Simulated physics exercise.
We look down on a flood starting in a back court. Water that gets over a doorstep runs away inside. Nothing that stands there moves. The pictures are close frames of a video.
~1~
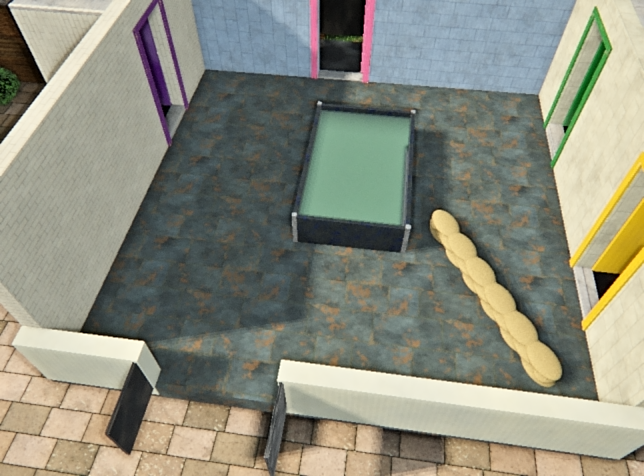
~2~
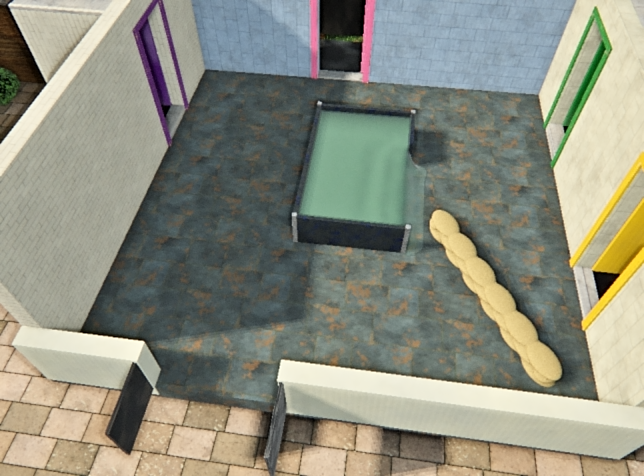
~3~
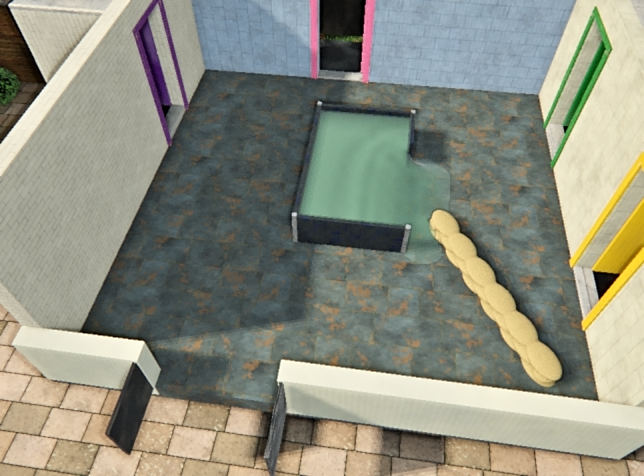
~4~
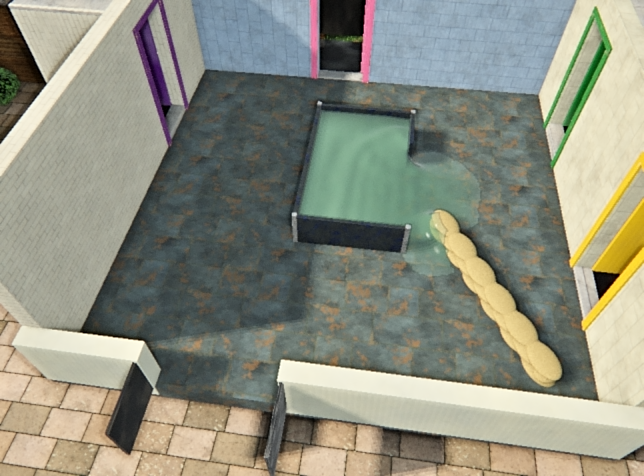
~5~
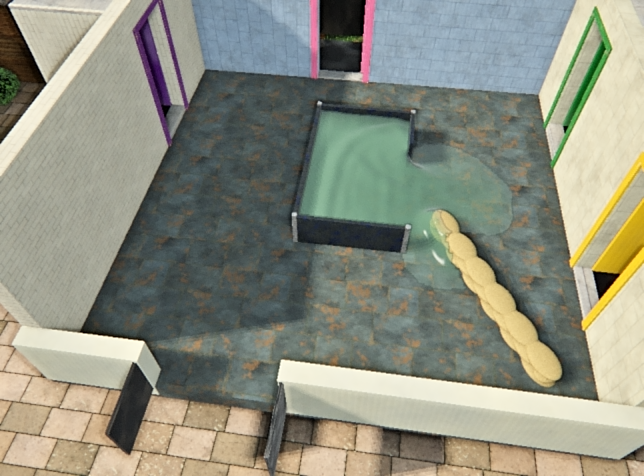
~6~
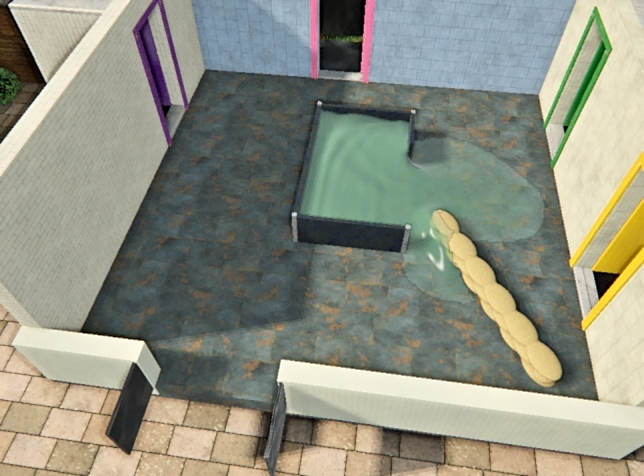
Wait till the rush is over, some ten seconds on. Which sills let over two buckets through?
In the end: The green door holds within the limit; the pink door holds within the limit; the yellow door floods; the purple door holds within the limit.
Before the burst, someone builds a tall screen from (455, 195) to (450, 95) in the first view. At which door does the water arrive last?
Last comes the purple door.
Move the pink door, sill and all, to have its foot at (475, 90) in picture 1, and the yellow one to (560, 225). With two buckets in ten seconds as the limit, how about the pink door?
Then: Pink door passes that mark.
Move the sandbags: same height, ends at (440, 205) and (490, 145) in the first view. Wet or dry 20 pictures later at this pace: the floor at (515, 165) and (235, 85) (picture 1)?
In that order: Flooded, not flooded.
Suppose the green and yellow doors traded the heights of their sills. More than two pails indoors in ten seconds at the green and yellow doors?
One by one: The green door floods; the yellow door keeps below it.
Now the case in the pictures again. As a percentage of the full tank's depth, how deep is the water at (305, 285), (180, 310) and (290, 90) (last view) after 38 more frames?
In that order: 2, 4 and 4 per cent.
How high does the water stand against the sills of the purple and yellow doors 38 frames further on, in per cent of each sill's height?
Roughly 0 per cent, then 210 per cent.
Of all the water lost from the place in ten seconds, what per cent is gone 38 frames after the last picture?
Roughly 50 per cent.
A moment on, water covers 20 % of the floor; the green door wet at the sill, nothing in, the pink door not reached, the yellow door not reached, the purple door not reached.
Next, water covers 30 % of the floor; the green door wet at the sill, nothing in, the pink door not reached, the yellow door under two buckets in, the purple door not reached.
Then, water covers 40 % of the floor; the green door under two buckets in, the pink door not reached, the yellow door under two buckets in, the purple door not reached.
Later, water covers 65 % of the floor; the green door under two buckets in, the pink door wet at the sill, nothing in, the yellow door over two buckets in, the purple door not reached.
In the end, water covers 85 % of the floor; the green door under two buckets in, the pink door wet at the sill, nothing in, the yellow door over two buckets in, the purple door wet at the sill, nothing in.
